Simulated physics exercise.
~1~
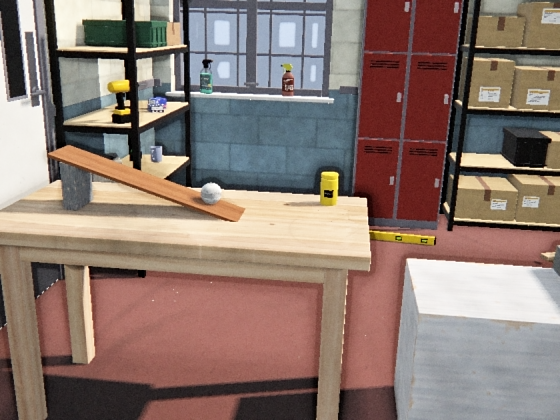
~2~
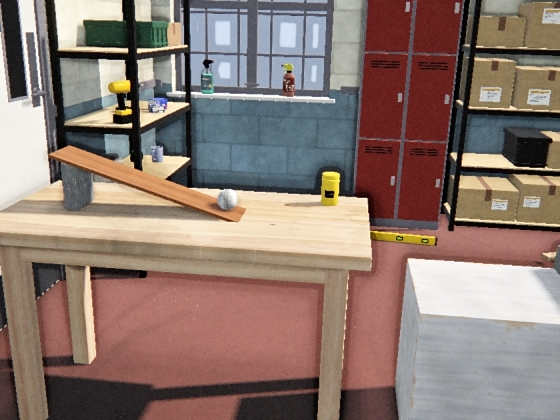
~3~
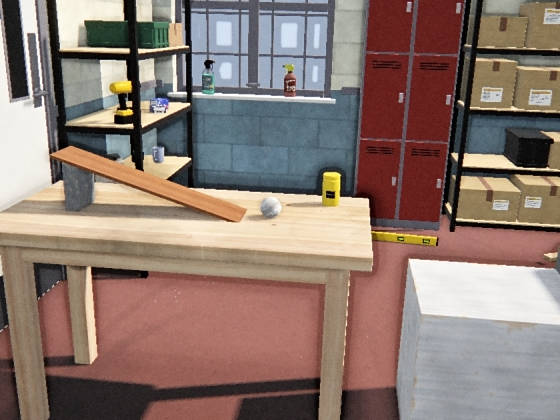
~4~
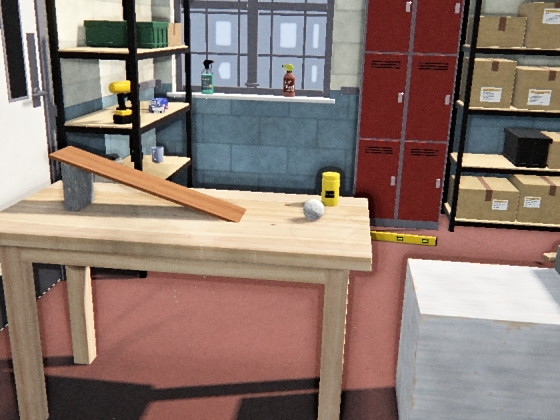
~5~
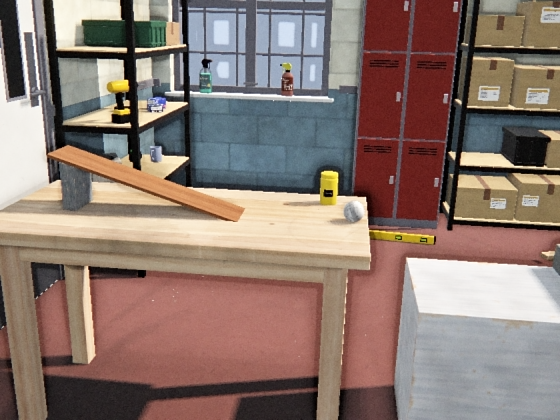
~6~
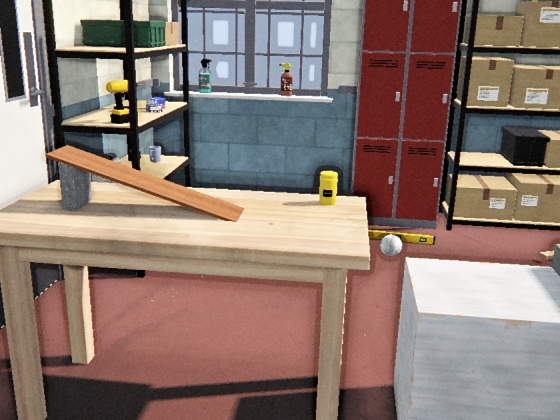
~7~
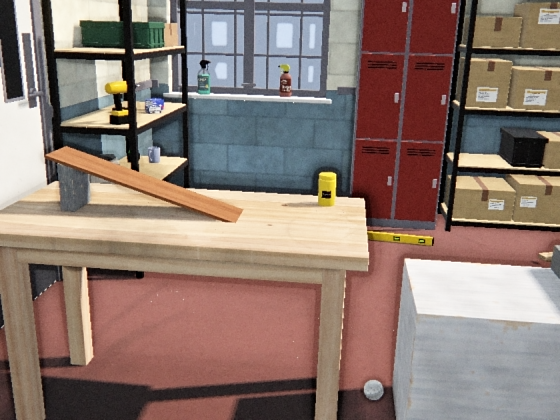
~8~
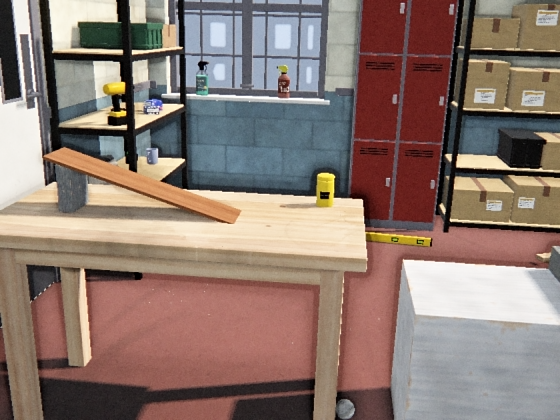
A wooden table holds a ramp as a white ball rolls right and falls into the gap.
